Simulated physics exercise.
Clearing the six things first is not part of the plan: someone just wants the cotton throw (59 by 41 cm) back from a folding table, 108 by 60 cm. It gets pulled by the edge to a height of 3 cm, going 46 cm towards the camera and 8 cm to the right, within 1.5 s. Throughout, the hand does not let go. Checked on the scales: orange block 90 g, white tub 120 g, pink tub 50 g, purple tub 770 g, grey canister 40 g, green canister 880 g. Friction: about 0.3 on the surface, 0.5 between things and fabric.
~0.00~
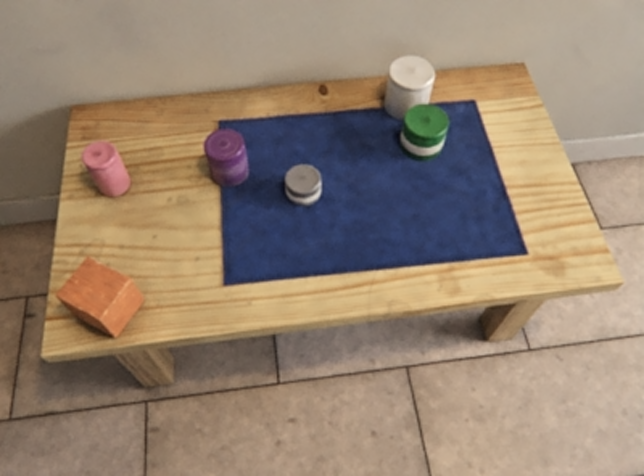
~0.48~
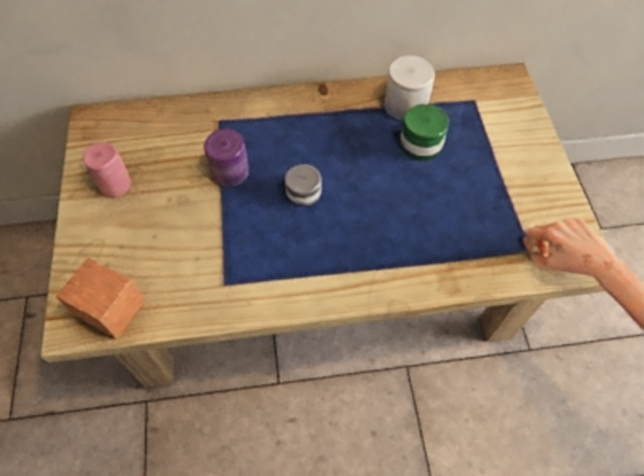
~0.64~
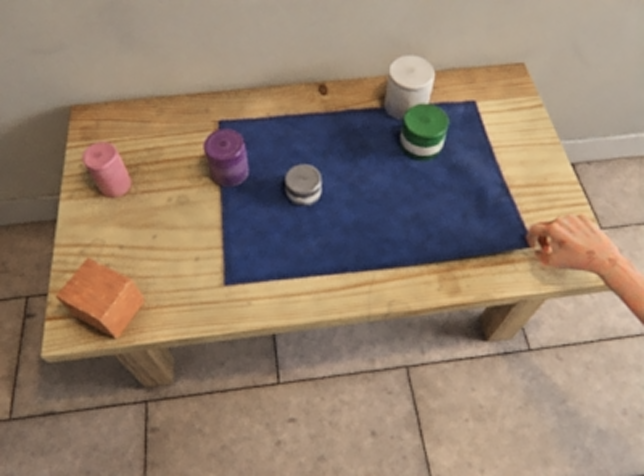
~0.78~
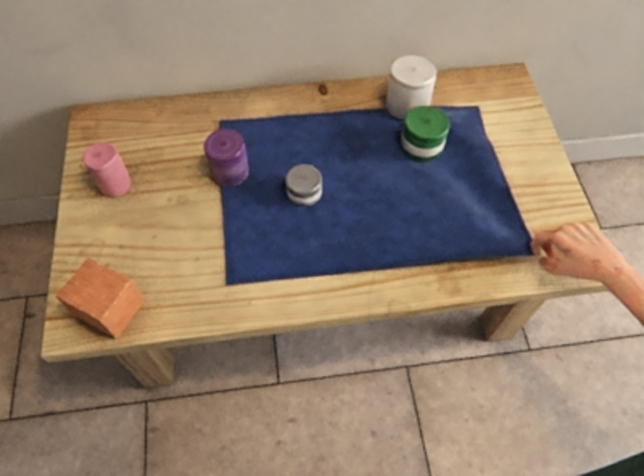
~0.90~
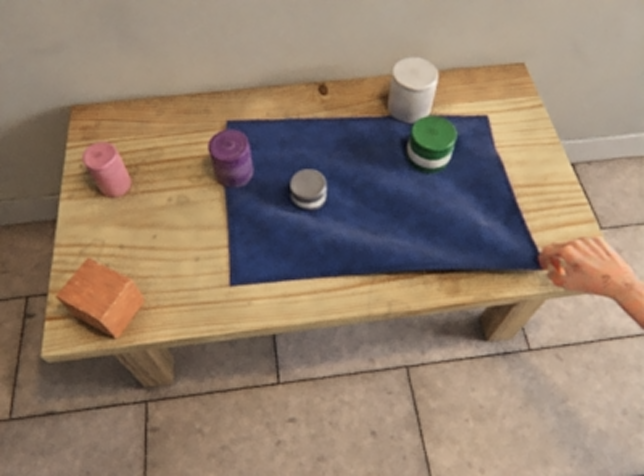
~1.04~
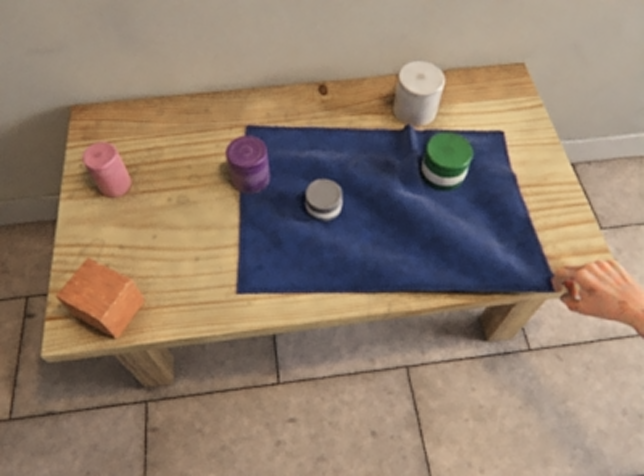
A hand reached in from the right, took the near corner of a blue cloth on a wooden table and pulled it slightly right and forward, shifting the purple, grey, green and white tubs with it.
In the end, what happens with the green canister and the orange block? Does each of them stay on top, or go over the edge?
Green canister: Leaves, orange block: Stays.
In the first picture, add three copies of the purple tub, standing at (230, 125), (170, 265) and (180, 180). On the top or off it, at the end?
Log, in listed order - kept / kept / kept.
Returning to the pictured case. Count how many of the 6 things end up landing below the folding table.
In total, 2 of the things.
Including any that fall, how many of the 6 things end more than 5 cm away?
Counting them up, I get 3.
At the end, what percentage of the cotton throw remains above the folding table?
I'd estimate close to 0 per cent.
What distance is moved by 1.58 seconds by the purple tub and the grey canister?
Estimate: Purple tub near 25 cm, grey canister near 25 cm.
By 1.3 s, 85 % of the cotton throw is still over the top; green canister 22 cm off its start, grey canister 15 cm off its start, purple tub 14 cm off its start.
By 1.6 s, 60 % of the cotton throw is still over the top; green canister 35 cm off its start, grey canister 26 cm off its start, purple tub 24 cm off its start.
By 1.8 s, 40 % of the cotton throw is still over the top; green canister 45 cm off its start at (562, 306), grey canister 34 cm off its start at (427, 297), purple tub 32 cm off its start at (358, 223).
By 2.1 s, 0 % of the cotton throw is still over the top; green canister over the edge, grey canister on its side, 50 cm off its start, purple tub 42 cm off its start.
By 3.7 s, 0 % of the cotton throw is still over the top; green canister over the edge, orange block 0 cm off its start at (93, 288), grey canister over the edge, purple tub 42 cm off its start at (398, 263).
